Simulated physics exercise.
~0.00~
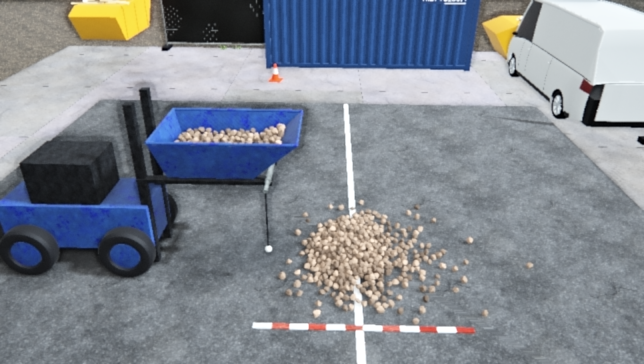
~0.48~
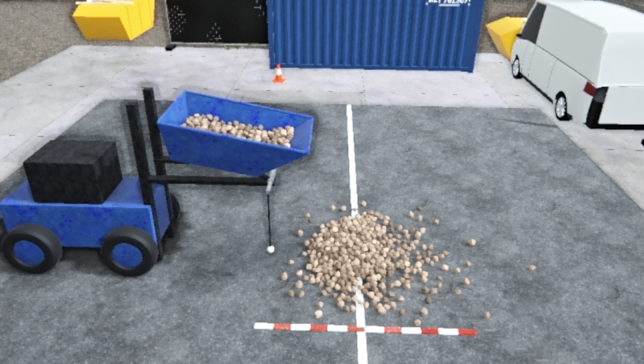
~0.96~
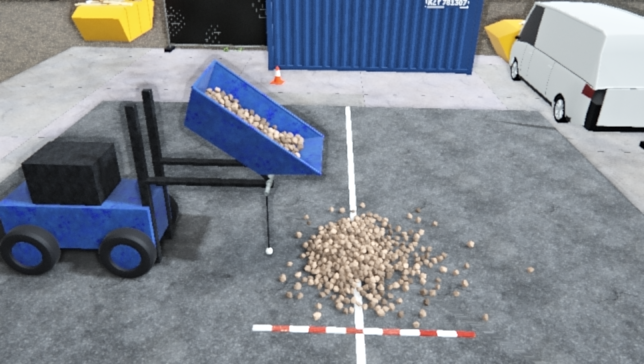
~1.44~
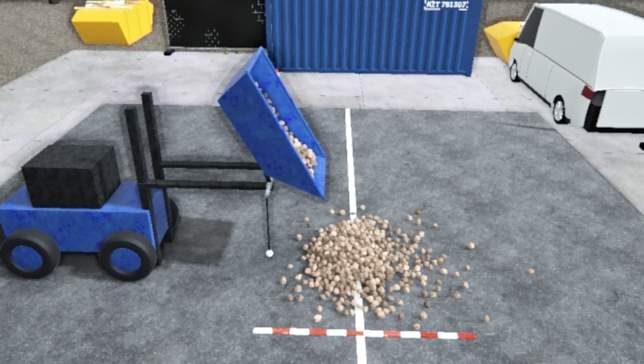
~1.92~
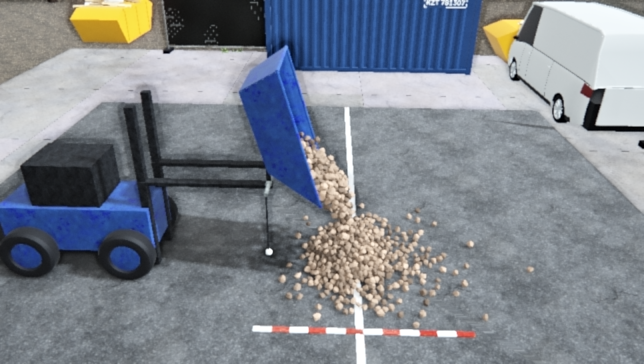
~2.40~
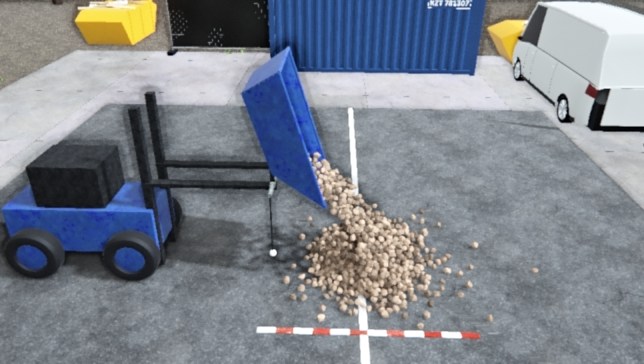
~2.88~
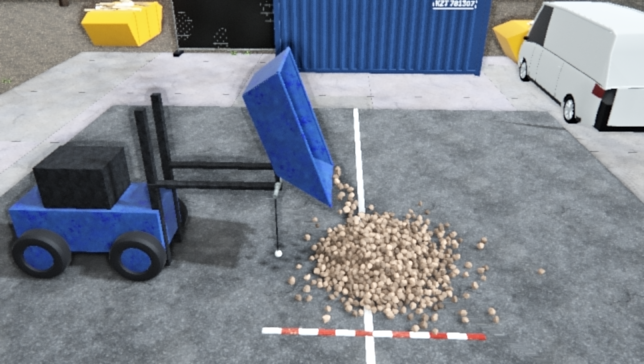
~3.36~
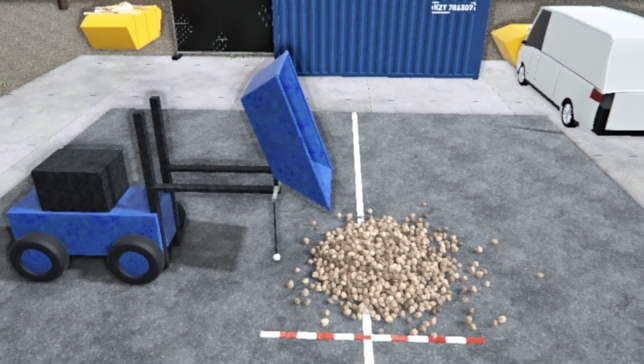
At the start, a blue forklift on the left holds a raised blue skip of pale brown stones beside a loose heap lying across a white line, with a red-and-white staff in front. The skip tips to the right, gently and then more steeply, while the stones inside slide toward its lower end. Once it stands steep, they pour over the lip in a stream onto the heap. The skip stays steeply tilted, shifting only slightly, as the last few stones trickle out. It ends empty above a larger, wider heap, most of it right of the line.
